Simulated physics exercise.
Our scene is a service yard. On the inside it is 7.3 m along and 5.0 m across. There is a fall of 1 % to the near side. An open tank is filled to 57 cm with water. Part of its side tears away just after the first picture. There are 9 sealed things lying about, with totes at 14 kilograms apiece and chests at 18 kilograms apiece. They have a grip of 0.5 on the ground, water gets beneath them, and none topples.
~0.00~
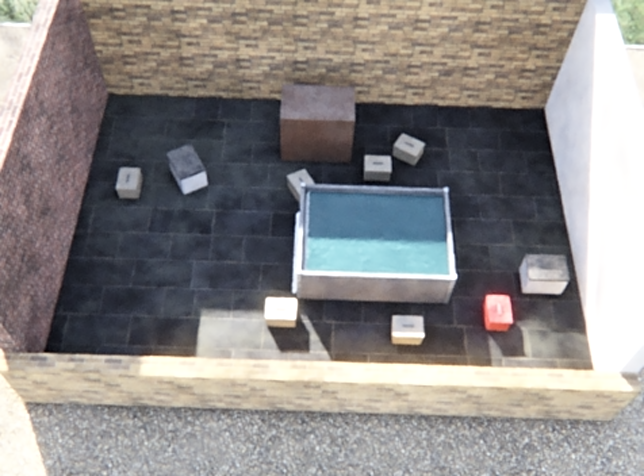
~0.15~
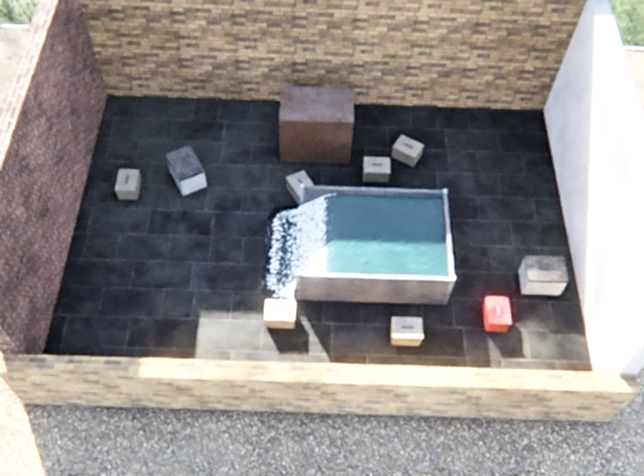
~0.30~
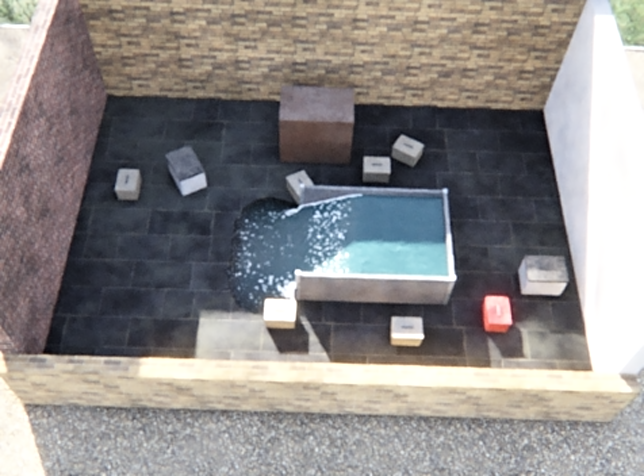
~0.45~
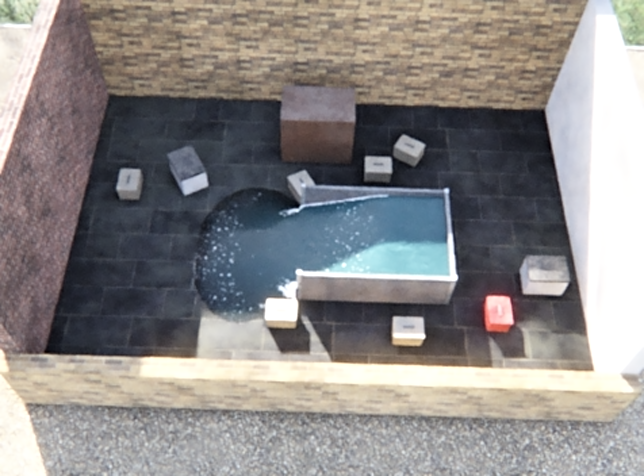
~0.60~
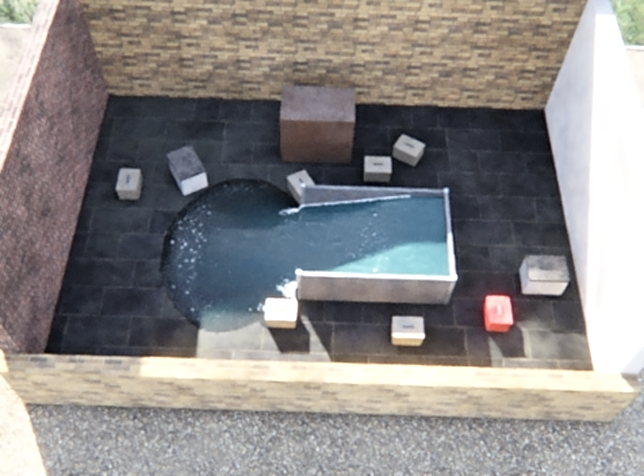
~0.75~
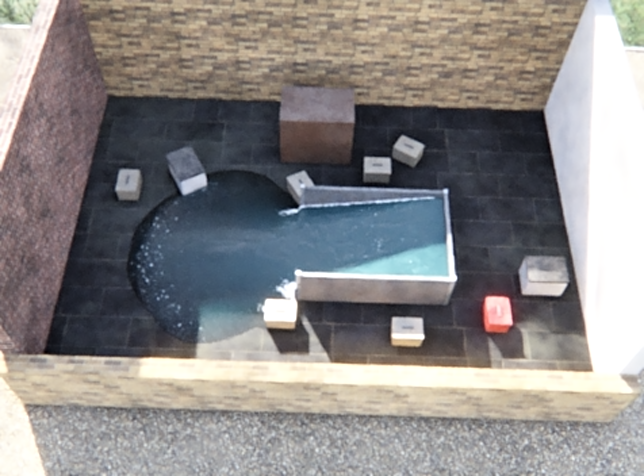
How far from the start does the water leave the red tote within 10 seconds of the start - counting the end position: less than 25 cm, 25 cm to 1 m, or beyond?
Result: Near the start.
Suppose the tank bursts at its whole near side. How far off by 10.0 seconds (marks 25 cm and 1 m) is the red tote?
Under that change, the red tote budges a short distance.
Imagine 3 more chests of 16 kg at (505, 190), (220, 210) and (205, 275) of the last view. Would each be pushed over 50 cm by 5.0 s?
Taking them in the order given: Falls short, exceeds it and exceeds it.
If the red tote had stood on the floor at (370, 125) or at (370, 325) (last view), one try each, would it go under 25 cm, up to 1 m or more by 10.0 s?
Spot one - it barely budges; spot two - it barely budges.
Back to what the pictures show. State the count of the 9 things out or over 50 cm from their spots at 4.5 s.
The number by then is 2.
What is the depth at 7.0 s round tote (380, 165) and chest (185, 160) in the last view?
Close to 2 and 7 centimetres.
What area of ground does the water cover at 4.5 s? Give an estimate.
At that time the wet patch spans about 19 m2.
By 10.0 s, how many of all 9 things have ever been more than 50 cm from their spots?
Counting them up, I find 2.
After 2.0 s the red tote is near (499, 311), 0.0 m from its start, aground; 0 afloat.
After 4.5 s the red tote is near (499, 311), 0.0 m from its start, aground; 1 afloat.
After 7.0 s the red tote is near (499, 311), 0.0 m from its start, aground; 0 afloat.
After 10.0 s the red tote is near (499, 311), 0.0 m from its start, aground; 0 afloat.
